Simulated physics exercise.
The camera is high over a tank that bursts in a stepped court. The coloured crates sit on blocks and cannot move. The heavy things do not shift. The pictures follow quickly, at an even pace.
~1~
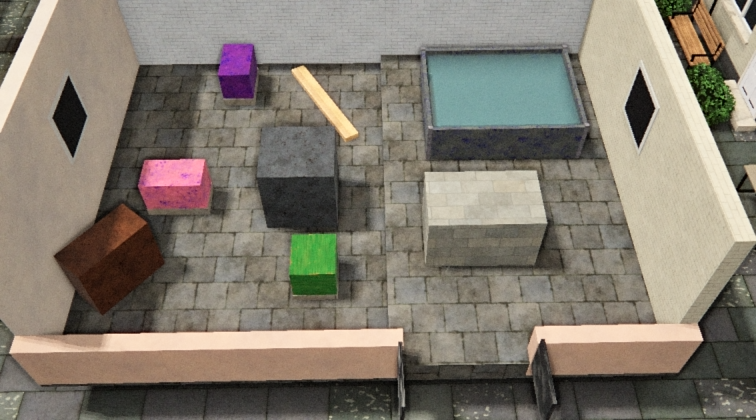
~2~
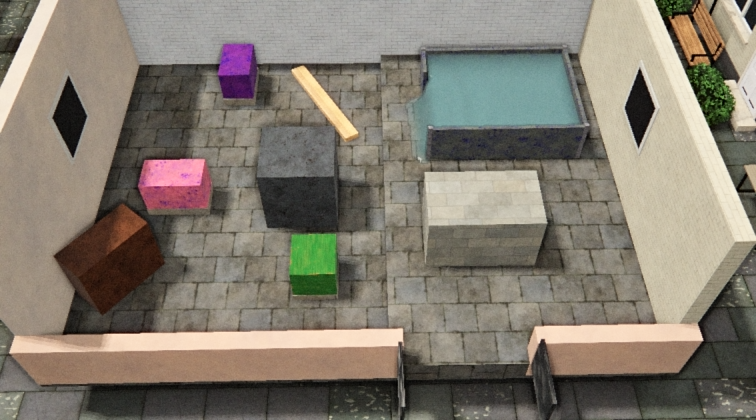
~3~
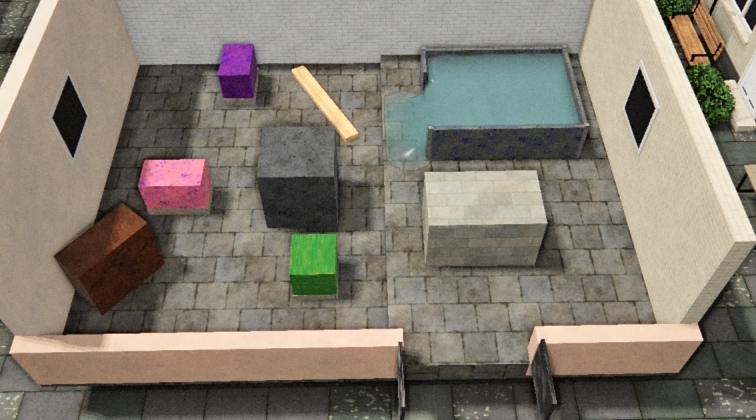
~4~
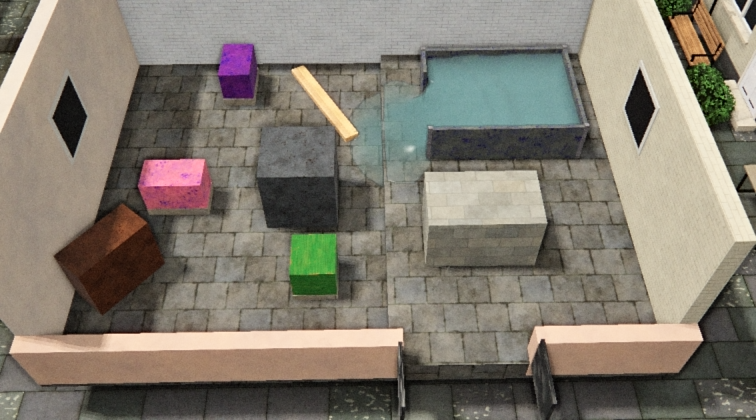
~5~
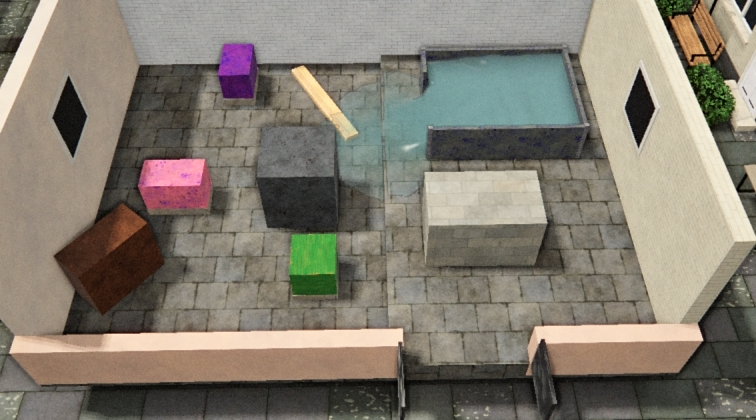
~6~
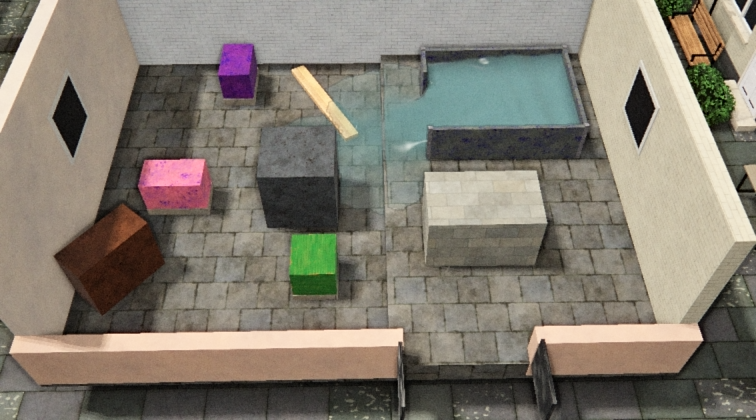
Walled stone courtyard with coloured blocks, water bursting from the left side of a tank and spreading left across the paving.
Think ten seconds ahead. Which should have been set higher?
In the end: The green crate gets wet; the pink crate gets wet; the purple crate gets wet.
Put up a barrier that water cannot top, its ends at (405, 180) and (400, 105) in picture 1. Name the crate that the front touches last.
Last comes the crate marked pink.
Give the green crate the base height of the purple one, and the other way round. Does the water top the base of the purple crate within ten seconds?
My reading: The purple one is topped.
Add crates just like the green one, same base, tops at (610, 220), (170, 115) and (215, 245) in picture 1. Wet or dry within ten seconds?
As listed: Is safe, is wetted, is wetted.
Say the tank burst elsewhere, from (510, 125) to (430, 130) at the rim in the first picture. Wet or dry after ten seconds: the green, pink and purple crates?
Green crate takes water, pink crate keeps dry, purple crate is safe.
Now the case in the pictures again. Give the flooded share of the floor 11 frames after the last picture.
Roughly 40 per cent.
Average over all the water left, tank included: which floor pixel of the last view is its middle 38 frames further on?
I would point to (299, 159).
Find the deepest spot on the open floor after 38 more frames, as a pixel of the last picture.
Near (206, 185).
A moment on, water covers 25 % of the floor; the green crate water round its plinth, the pink crate water round its plinth, the purple crate not reached.
Next, water covers 40 % of the floor; the green crate water round its plinth, the pink crate water round its plinth, the purple crate water round its plinth.
Then, water covers 55 % of the floor; the green crate water round its plinth, the pink crate water round its plinth, the purple crate water round its plinth.
Later, water covers 65 % of the floor; the green crate water round its plinth, the pink crate water round its plinth, the purple crate water round its plinth.
In the end, water covers 65 % of the floor; the green crate was topped, the pink crate was topped, the purple crate was topped.
